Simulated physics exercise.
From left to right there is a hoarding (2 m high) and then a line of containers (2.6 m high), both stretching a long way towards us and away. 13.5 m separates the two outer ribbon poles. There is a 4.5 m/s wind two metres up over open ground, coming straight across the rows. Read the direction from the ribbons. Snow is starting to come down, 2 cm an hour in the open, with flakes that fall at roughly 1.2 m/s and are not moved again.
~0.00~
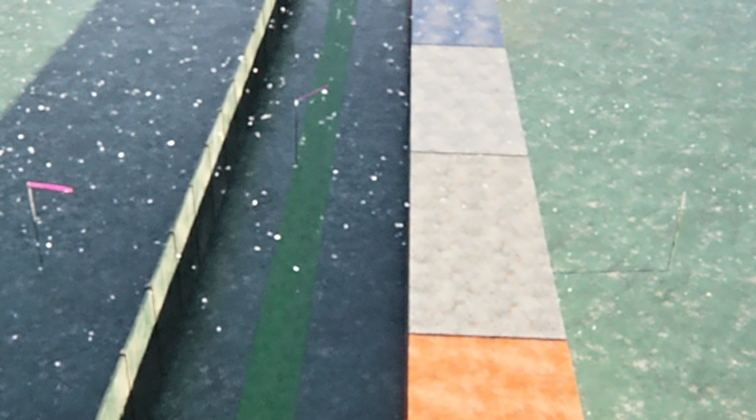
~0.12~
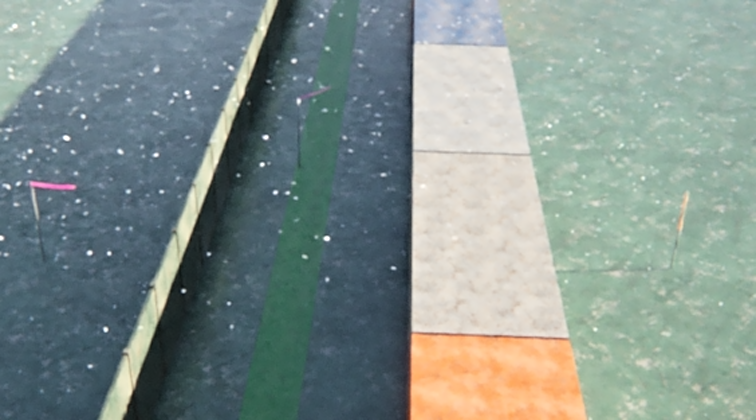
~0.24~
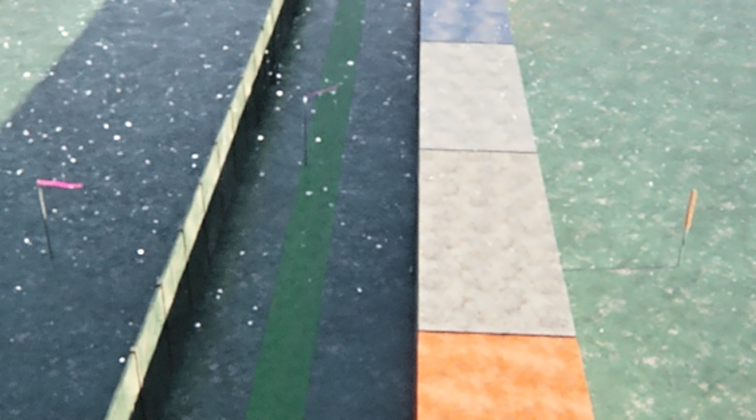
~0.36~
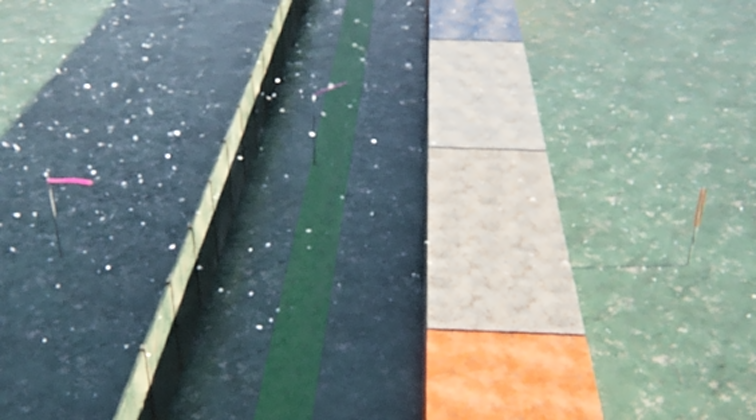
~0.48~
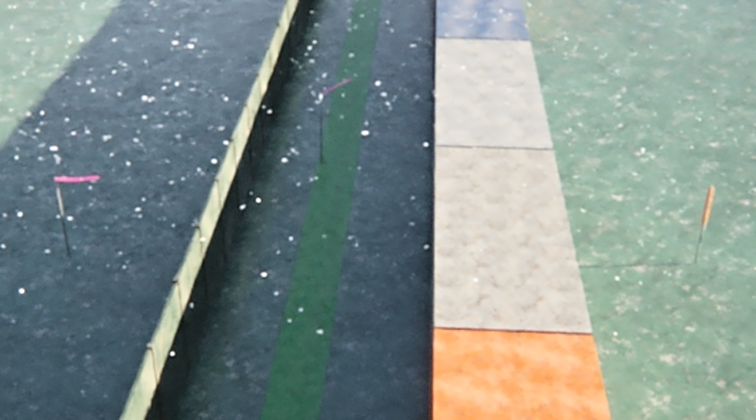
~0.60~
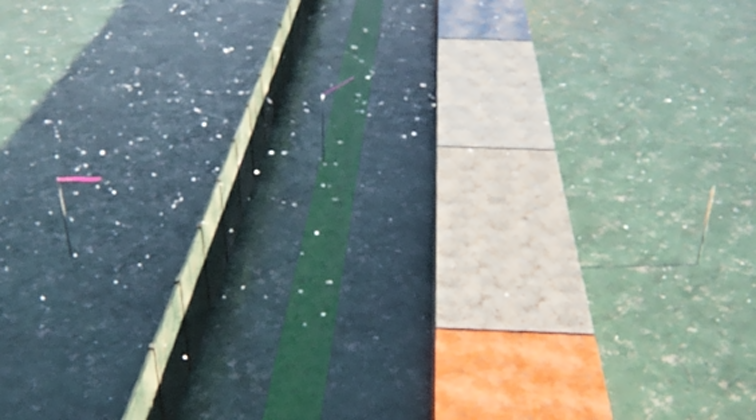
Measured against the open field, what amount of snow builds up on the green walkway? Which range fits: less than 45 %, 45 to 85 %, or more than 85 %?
That spot gets less than 45 % of the open amount.
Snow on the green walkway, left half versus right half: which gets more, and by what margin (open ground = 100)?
It's the side on the right, by some 10 points.
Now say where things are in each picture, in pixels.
In the first frame, the left ribbon ends at (71, 191), leaning 85 degrees to the right.
In the second frame, the right ribbon ends at (680, 230), hanging almost straight and the green one passes (299, 253).
In the third frame, the inner ribbon ends at (338, 86), leaning 115 degrees to the right, above the rows the flakes slant 80 degrees from upright, towards the right and the top of the hoarding crosses (219, 135).
In the fourth frame, the left ribbon ends at (91, 183), leaning 90 degrees to the right and the green one passes (325, 192).
In the fifth frame, the right ribbon ends at (704, 225), hanging almost straight and above the rows the flakes slant 80 degrees from upright, towards the right.
In the sixth frame, the inner ribbon ends at (354, 77), leaning 120 degrees to the right and the top of the hoarding crosses (237, 133).
In 10 minutes the green walkway collects 1 mm against 3 mm in the open.
In 30 minutes the green walkway collects 2 mm against 10 mm in the open.
In 60 minutes the green walkway collects 4 mm against 20 mm in the open, so the green walkway has 19 % of the open amount; the left half of it has 15 %, the right half 24 %.
